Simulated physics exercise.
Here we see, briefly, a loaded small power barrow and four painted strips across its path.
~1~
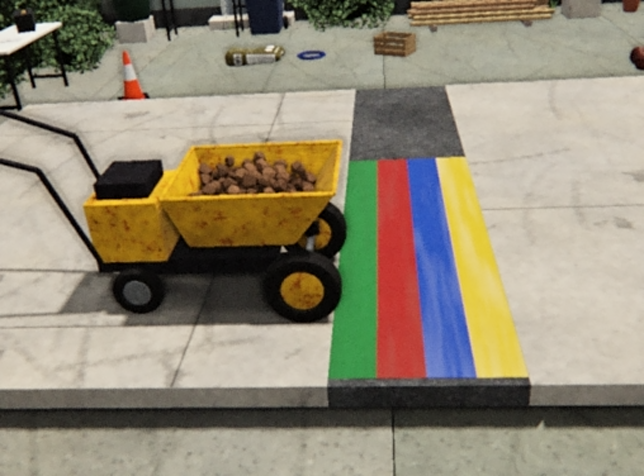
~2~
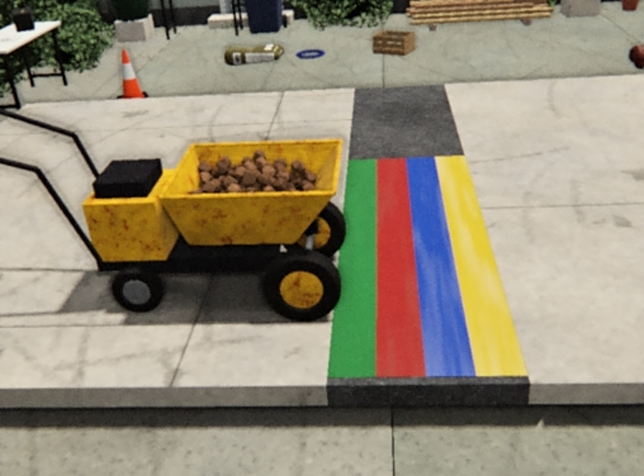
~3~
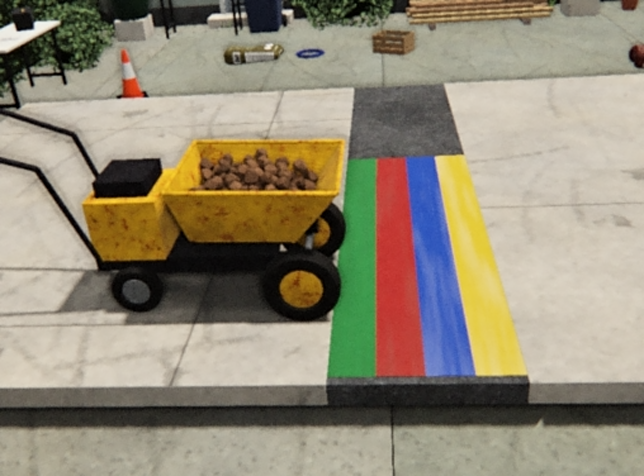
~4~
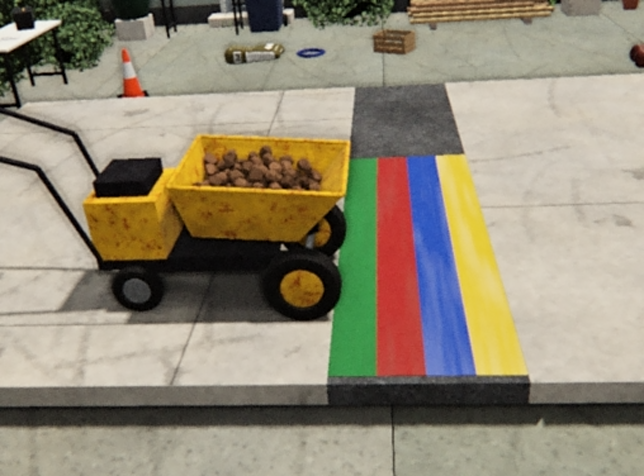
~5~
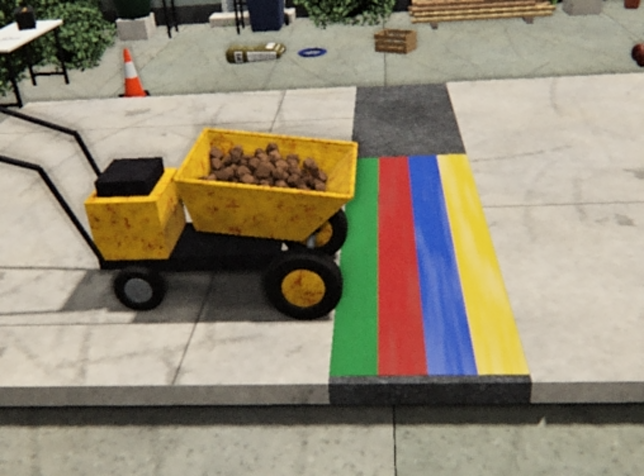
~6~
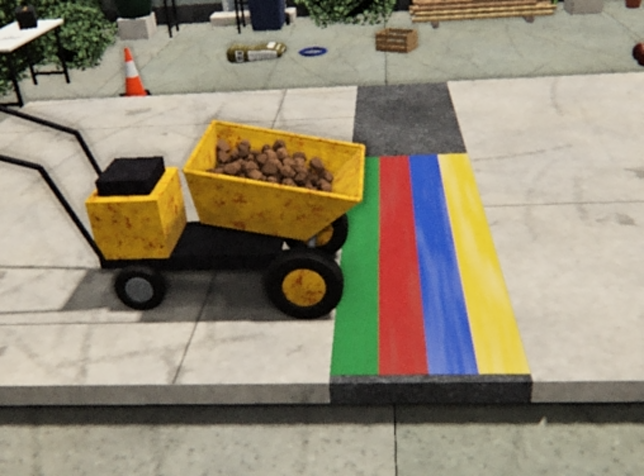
The yellow skip of a small barrow loaded with brown clods tilts slightly to the right.
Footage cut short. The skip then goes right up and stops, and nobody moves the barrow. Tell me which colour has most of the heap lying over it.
Most of the heap lies over blue.
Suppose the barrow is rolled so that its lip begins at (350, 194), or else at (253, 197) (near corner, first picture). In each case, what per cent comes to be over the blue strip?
You'd get 30 in a hundred the first time and 20 in a hundred the second.
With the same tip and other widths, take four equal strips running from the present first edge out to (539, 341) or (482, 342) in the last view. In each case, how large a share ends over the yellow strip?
Roughly 30 per cent, then roughly 30 per cent.
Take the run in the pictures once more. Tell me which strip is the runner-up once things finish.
Yellow is second.
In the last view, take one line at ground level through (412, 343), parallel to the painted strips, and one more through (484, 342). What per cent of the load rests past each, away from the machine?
The first comes to 100 %, the second to 40 %.
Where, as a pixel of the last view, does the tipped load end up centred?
I'd place the middle at about (461, 276).
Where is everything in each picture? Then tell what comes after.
In the first picture, lip of the skip near (333, 194), level; top of the load near (248, 179), clay clods; green strip near (354, 343); red strip near (400, 342); blue strip near (447, 342); yellow strip near (495, 341).
In the second picture, lip of the skip near (334, 193), level; top of the load near (248, 178).
In the third picture, lip of the skip near (337, 194), tipped barely; top of the load near (250, 176).
In the fourth picture, lip of the skip near (343, 195), tipped barely; top of the load near (237, 178).
In the fifth picture, lip of the skip near (351, 198), tipped a little; top of the load near (244, 174).
In the sixth picture, lip of the skip near (359, 201), tipped a little; top of the load near (246, 166); green strip near (356, 340); red strip near (402, 339); blue strip near (449, 338); yellow strip near (496, 338).
Shortly afterwards, skip tipped steeply; the whole lot in the skip.
Next, skip tipped steeply; the bulk in the skip; a little over the blue strip.
Some moments later, skip tipped right over; near a quarter in the skip; only a few over the red strip; near a third over the blue strip; near a quarter over the yellow strip; a little off the paint.
In the end, skip tipped right over; only a few in the skip; none at all over the green strip; a little over the red strip; near half over the blue strip; near a third over the yellow strip; near a quarter off the paint.
